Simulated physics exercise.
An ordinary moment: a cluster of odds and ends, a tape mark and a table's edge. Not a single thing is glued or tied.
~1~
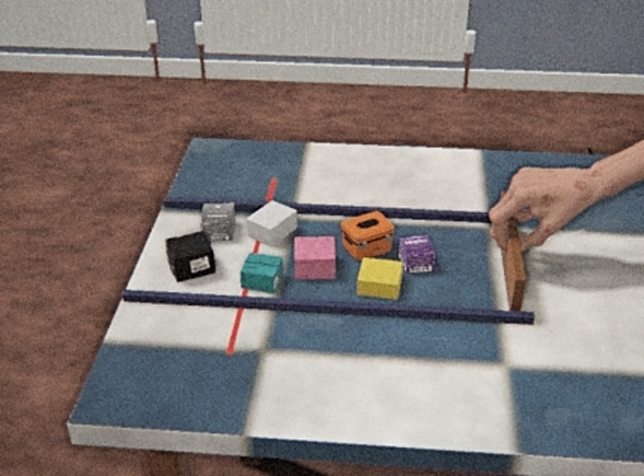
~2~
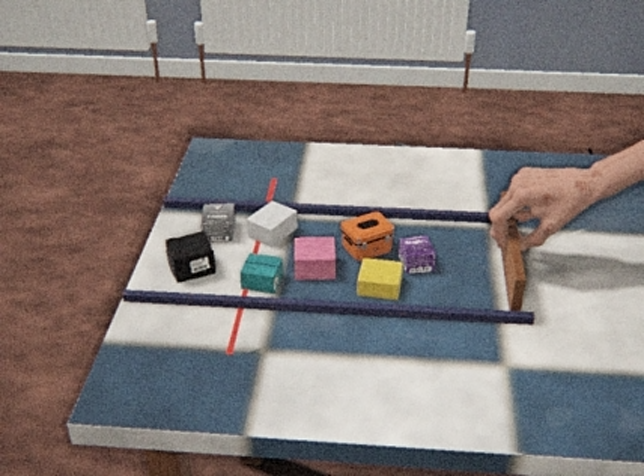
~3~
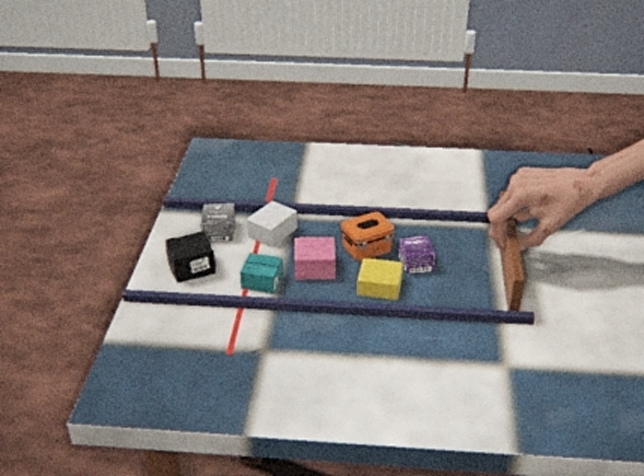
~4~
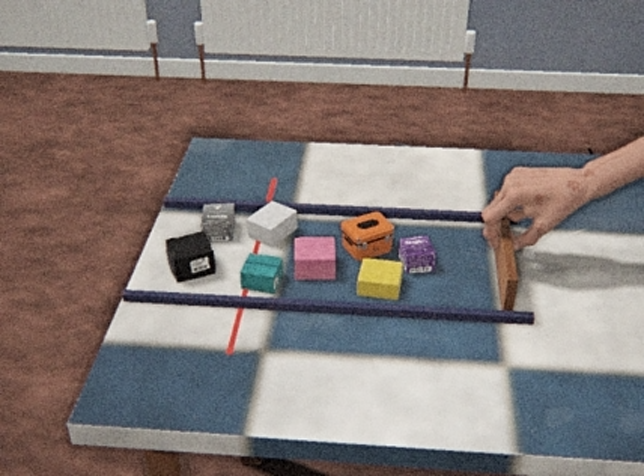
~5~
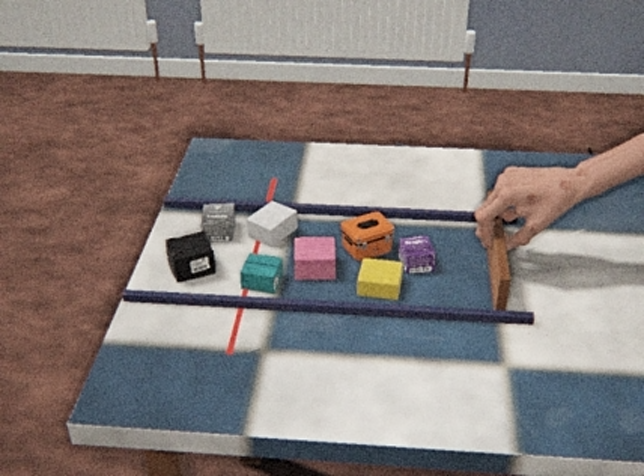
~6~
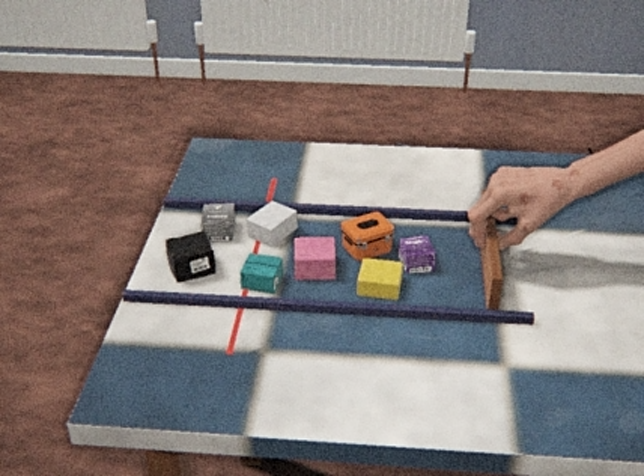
The clip shows small colourful boxes and blocks resting between two dark rails on a checkered table with a red tape line, while a hand at the right slides an upright wooden board slightly left without touching them.
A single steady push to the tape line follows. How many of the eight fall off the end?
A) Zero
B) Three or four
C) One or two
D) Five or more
(A) Zero.
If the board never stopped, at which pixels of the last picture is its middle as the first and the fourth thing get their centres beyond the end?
The middle is at about (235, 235), later at about (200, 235).
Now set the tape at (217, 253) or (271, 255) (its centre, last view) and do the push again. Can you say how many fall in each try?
2, then 0.
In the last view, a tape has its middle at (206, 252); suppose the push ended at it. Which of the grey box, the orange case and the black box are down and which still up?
Well, the grey box plunges, the orange case sits tight, and the black box plunges.
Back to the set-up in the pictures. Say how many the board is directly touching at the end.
The count comes out at 3.
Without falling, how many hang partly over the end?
1 in all.
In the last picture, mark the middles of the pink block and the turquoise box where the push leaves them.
First: About (202, 244); second: About (183, 276).
Soon after, none off yet; black box at rest near (191, 257); grey box at rest near (218, 222); white block at rest near (272, 224).
At rest, the number that fall off is zero.
